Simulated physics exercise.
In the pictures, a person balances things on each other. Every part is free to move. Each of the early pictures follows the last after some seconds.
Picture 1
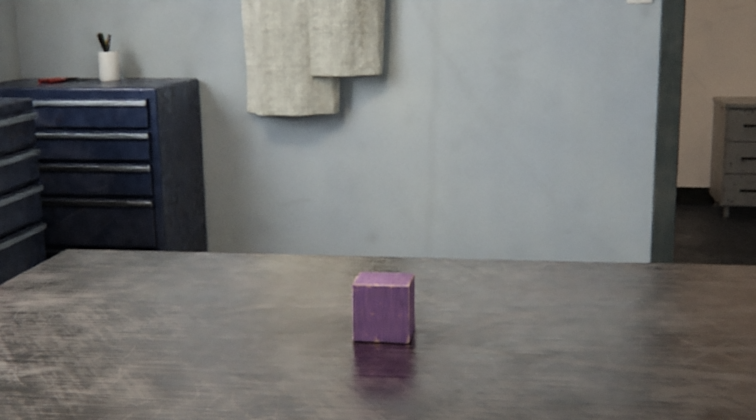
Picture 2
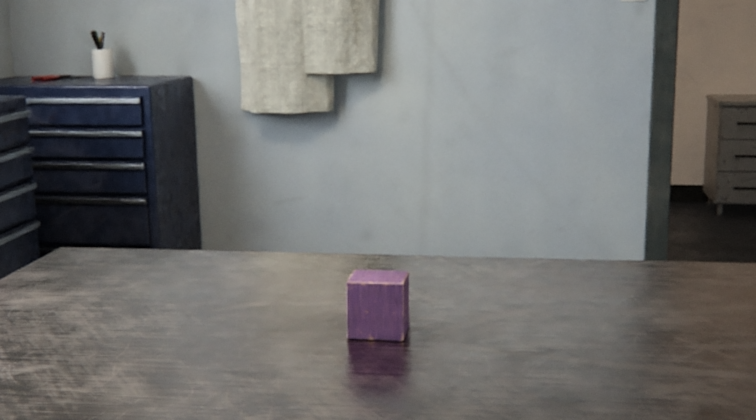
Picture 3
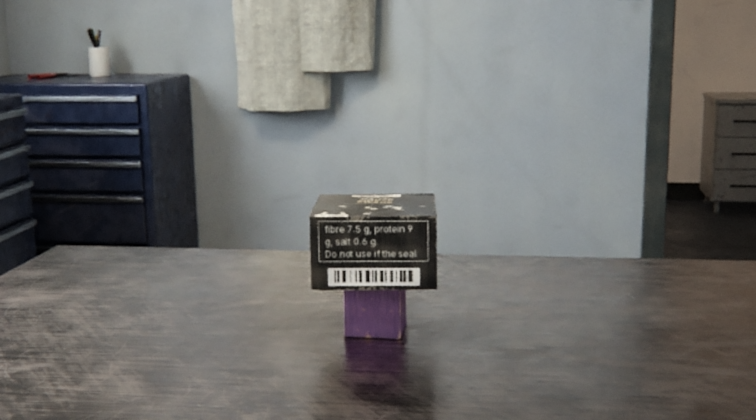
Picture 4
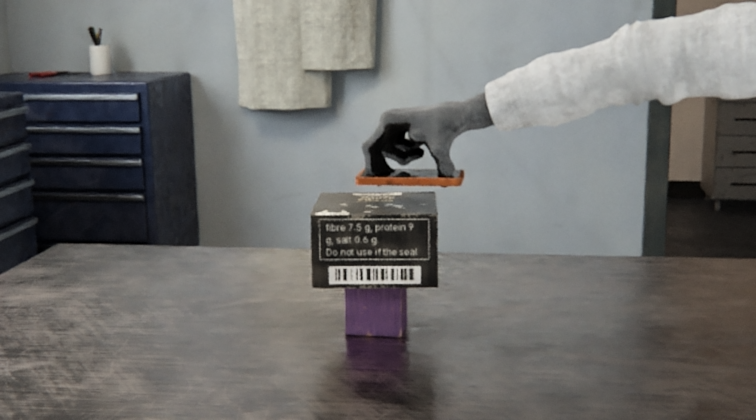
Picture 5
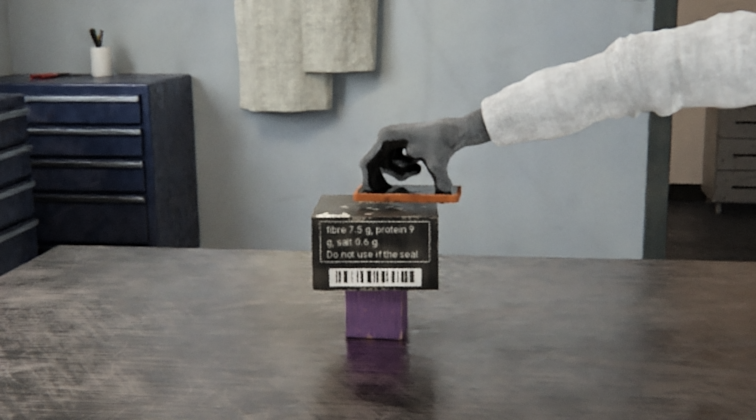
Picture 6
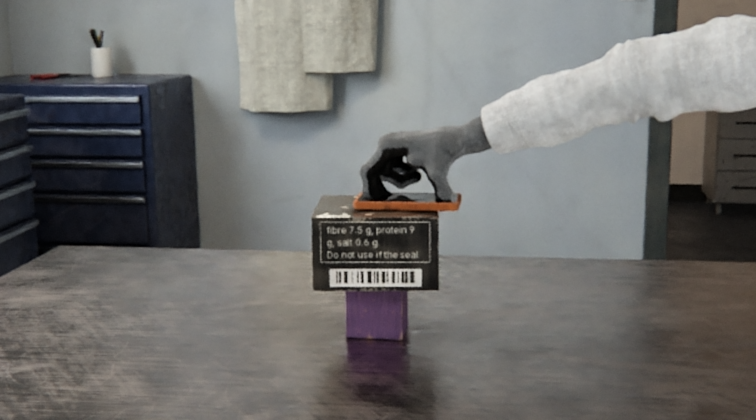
The clip opens on a small purple block standing alone on a dark table, and then a wider black box appears balanced on top of it. A gloved hand reaches in from the right with a flat orange object, lowers it onto the right part of the box's top, and keeps holding it there.
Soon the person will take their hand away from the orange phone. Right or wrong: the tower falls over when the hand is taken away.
Wrong.
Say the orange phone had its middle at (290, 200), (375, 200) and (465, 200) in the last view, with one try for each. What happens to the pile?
Well, in the first case it tumbles down, in the second it stays steady, and in the third it tumbles down.
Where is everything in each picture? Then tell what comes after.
In the first picture, the last thing is not in view yet.
In the second picture, the last thing is not in view yet.
In the third picture, the last thing is not in view yet; black box (375, 240).
In the fourth picture, coming down; orange phone (411, 177); black box (376, 238).
In the fifth picture, coming down; orange phone (408, 193); black box (377, 240).
In the sixth picture, set down, still held; orange phone (408, 201); black box (377, 241).
Then, 0.20 s later than the last frame, all is still.
Then, 0.50 s later than the last frame, orange phone resting near (408, 202).
When it is over, all 3 as before. End places, in pixels of the last picture, orange phone near (408, 201). The pile keeps its balance.
